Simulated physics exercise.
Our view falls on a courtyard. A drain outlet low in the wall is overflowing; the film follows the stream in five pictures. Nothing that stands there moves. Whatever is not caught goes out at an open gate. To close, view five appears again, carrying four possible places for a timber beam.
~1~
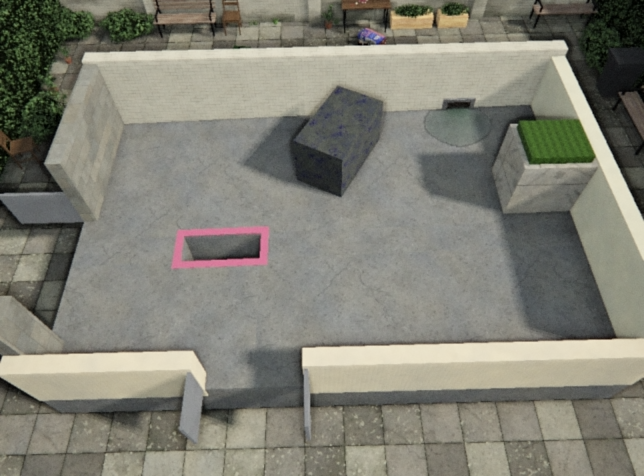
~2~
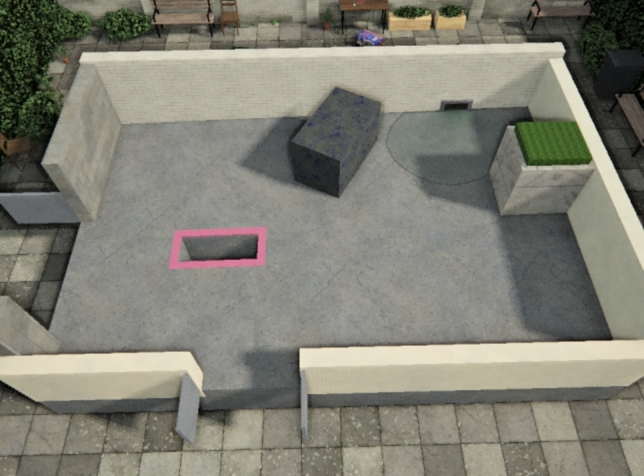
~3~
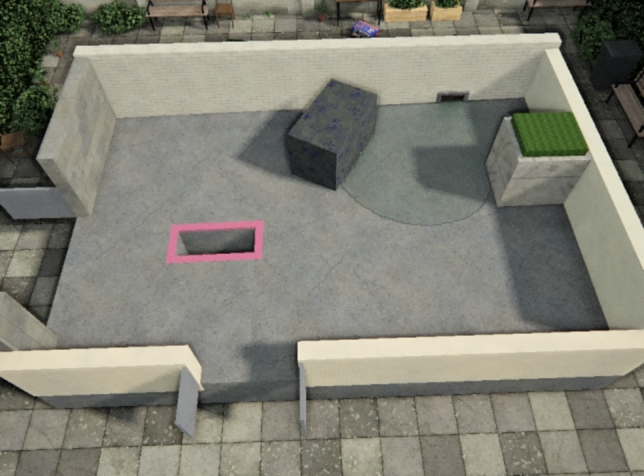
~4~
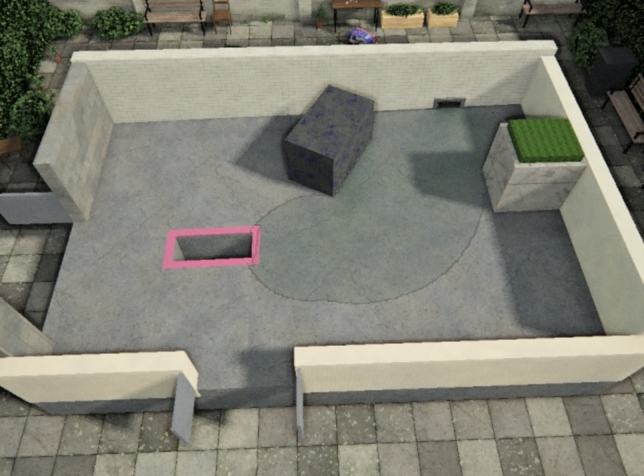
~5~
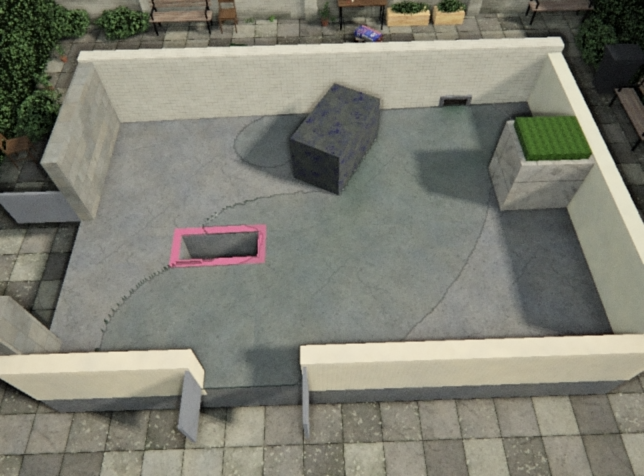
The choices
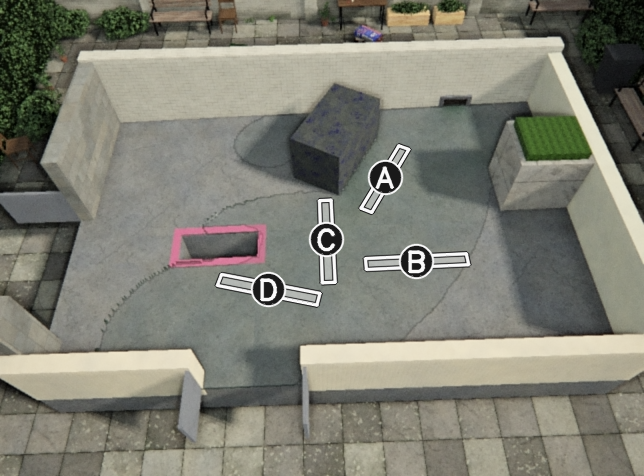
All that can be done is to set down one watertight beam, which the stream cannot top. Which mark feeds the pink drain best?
Place D does it best.
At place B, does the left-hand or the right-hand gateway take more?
The left gate.
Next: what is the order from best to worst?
Best to worst: D, B, A, C.
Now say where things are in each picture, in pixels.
In the first picture, outfall at (458, 104); pink drain at (221, 247); open gate at (255, 371); open gate at (82, 277); front seen at (468, 140), 2 % of the ground wet; pink drain still dry.
In the second picture, front seen at (451, 180), 9 % of the ground wet; pink drain still dry.
In the third picture, front seen at (372, 206), 17 % of the ground wet; pink drain still dry.
In the fourth picture, front seen at (265, 275), 31 % of the ground wet; pink drain still dry.
In the fifth picture, front seen at (109, 331), 47 % of the ground wet; pink drain taking water.
On the marked copy, A from (366, 210) to (403, 147); B from (365, 263) to (467, 259); C from (328, 282) to (325, 200); D from (219, 279) to (318, 299).
Choosing A, about 12 % of the stream goes into the pink drain, about 88 % out by the gates.
Choosing B, about 34 % of the stream goes into the pink drain, about 66 % out by the gates.
Choosing C, about 7 % of the stream goes into the pink drain, about 93 % out by the gates.
Choosing D, about 64 % of the stream goes into the pink drain, about 36 % out by the gates.
